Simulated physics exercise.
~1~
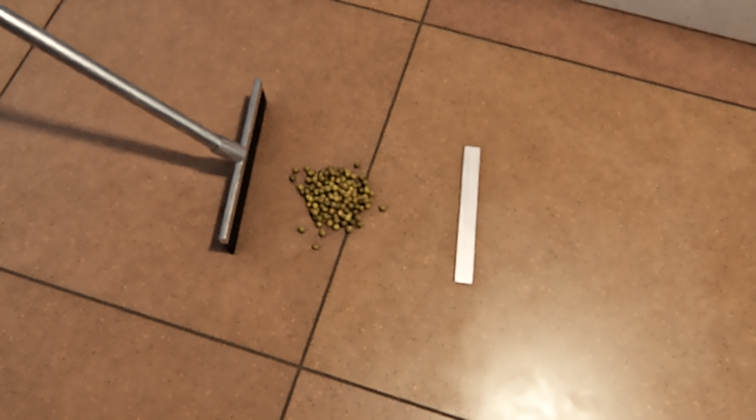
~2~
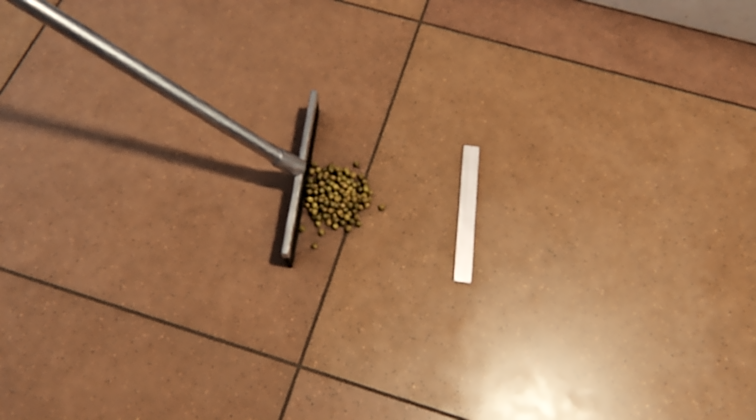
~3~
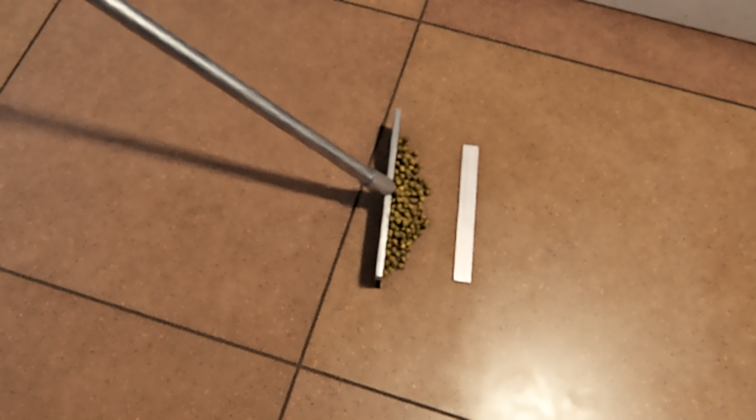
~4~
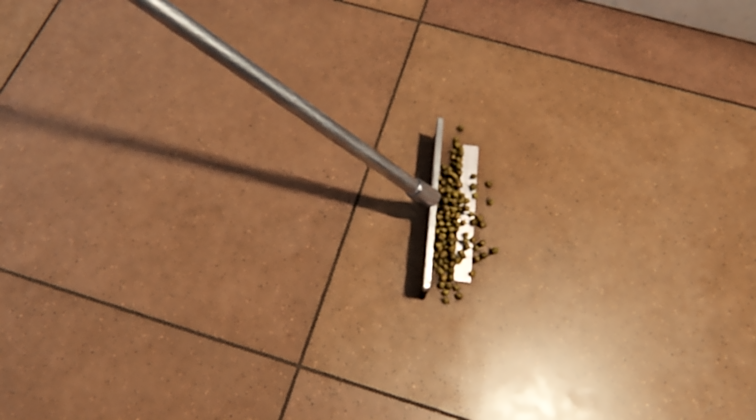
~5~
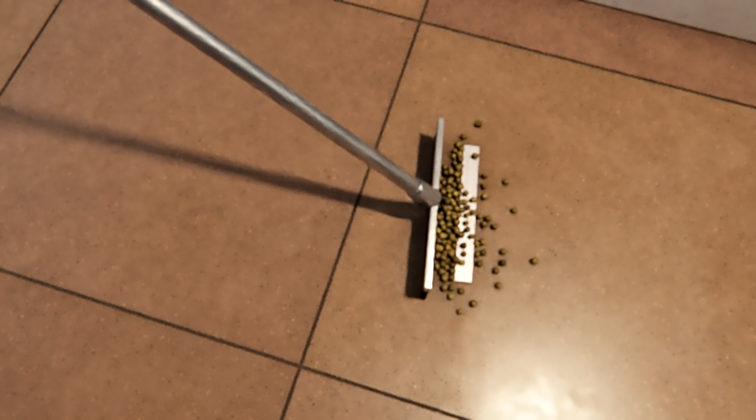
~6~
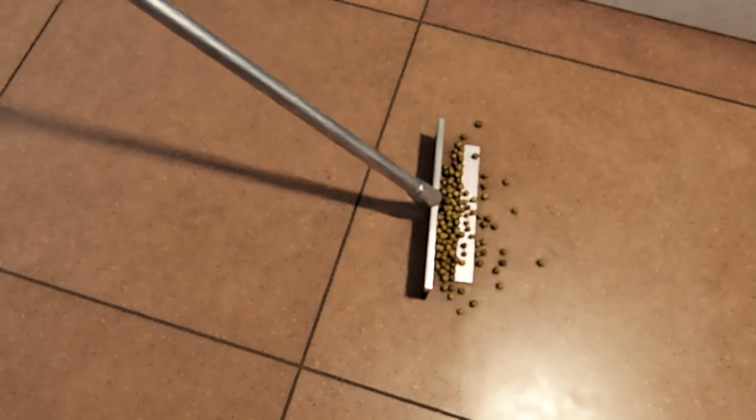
The clip opens on a brown tiled floor, where a long-handled squeegee stands at the left of a small heap of greenish lentils, with a narrow white strip lying further right. The squeegee slides right and meets the heap. It pushes the lentils across a tile joint, spreading them into a band along its blade. Close to the strip it halts, and lentils spill onto and past the white surface while a few roll further right. At the end the squeegee stands still, with most lentils crowded between blade and strip, some on the strip and others scattered beyond.
